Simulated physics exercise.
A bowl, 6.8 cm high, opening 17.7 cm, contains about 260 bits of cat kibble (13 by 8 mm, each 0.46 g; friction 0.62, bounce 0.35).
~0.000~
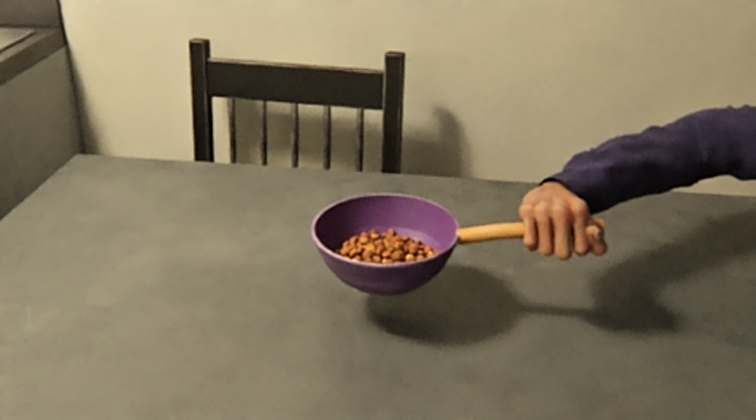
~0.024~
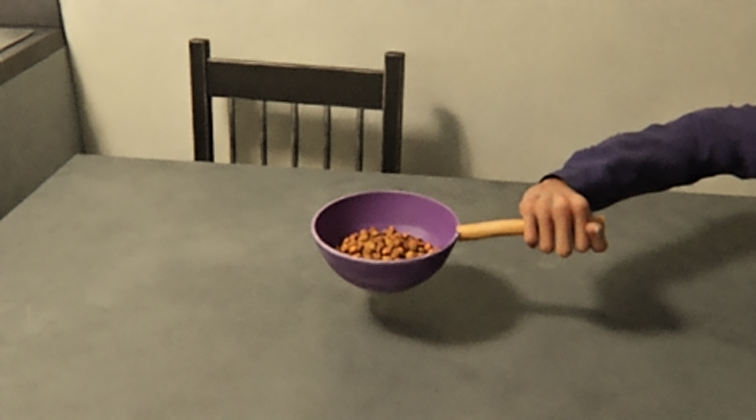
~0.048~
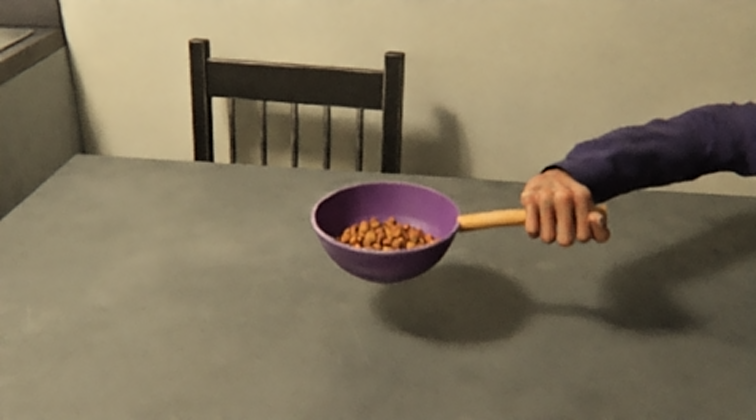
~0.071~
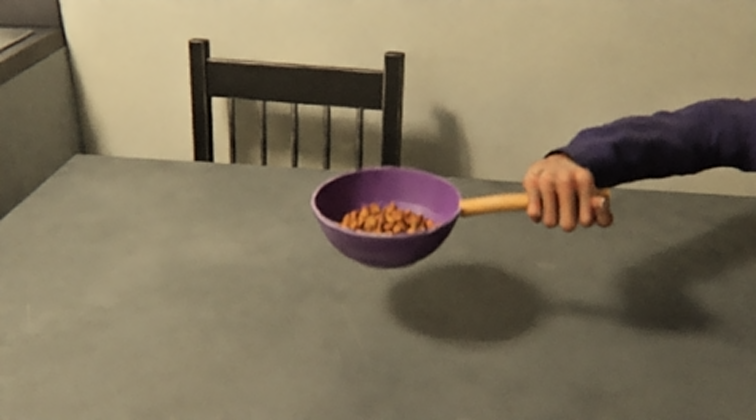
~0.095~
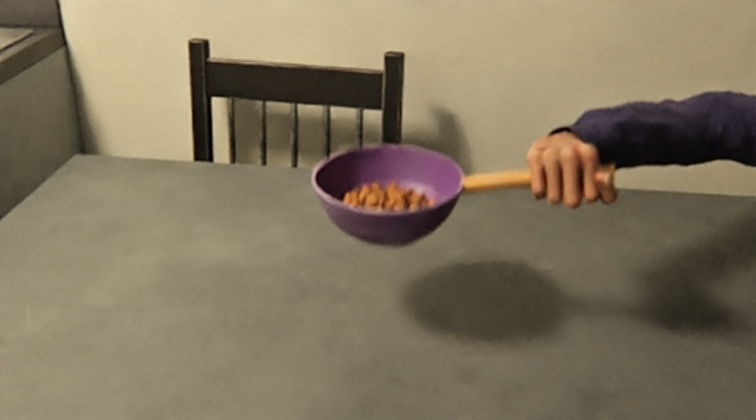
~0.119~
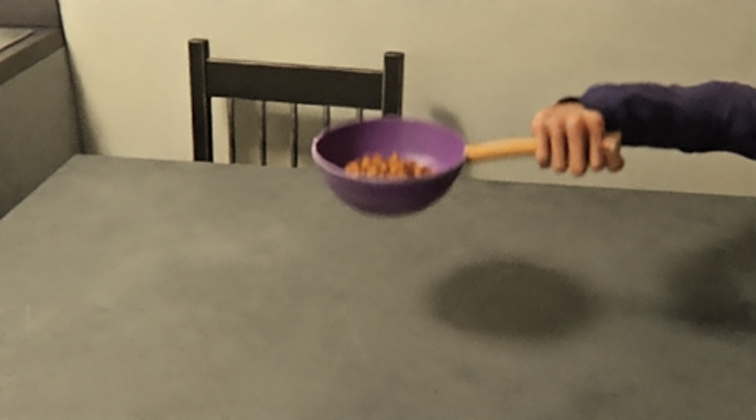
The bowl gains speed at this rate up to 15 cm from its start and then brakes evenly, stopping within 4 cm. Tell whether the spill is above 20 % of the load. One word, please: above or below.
Below.
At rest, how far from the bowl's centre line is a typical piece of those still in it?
About 4.5 cm.
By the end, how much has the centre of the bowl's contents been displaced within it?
Roughly 0.5 cm.
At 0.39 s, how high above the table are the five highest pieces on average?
Estimate: Close to 47 cm.
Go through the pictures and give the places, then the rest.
The first frame shows bowl at (386, 271); tilt 0 degrees; moved 0.0 cm; top of the load at (365, 237).
The second frame shows bowl at (386, 268); tilt 0 degrees; moved 0.4 cm; top of the load at (365, 235).
The third frame shows bowl at (386, 258); tilt 0 degrees; moved 1.8 cm; top of the load at (365, 226).
The fourth frame shows bowl at (387, 242); tilt 0 degrees; moved 3.9 cm; top of the load at (366, 212).
The fifth frame shows bowl at (388, 218); tilt 0 degrees; moved 6.9 cm; top of the load at (393, 190).
The sixth frame shows bowl at (390, 186); tilt 0 degrees; moved 10.9 cm; top of the load at (395, 162). Its speed is now 1.85 m/s.
After 0.27 s, in the air 100 %.
After 0.39 s, in the air 100 %.
After 0.51 s, bowl 85 %, in the air 15 %; middle of the pieces not yet landed near (431, 52).
After 0.62 s, bowl 90 %, in the air 10 %; middle of the pieces not yet landed near (417, 127).
At rest (1.1 s), bowl 90 %, fallen right of where it stops 10 %.
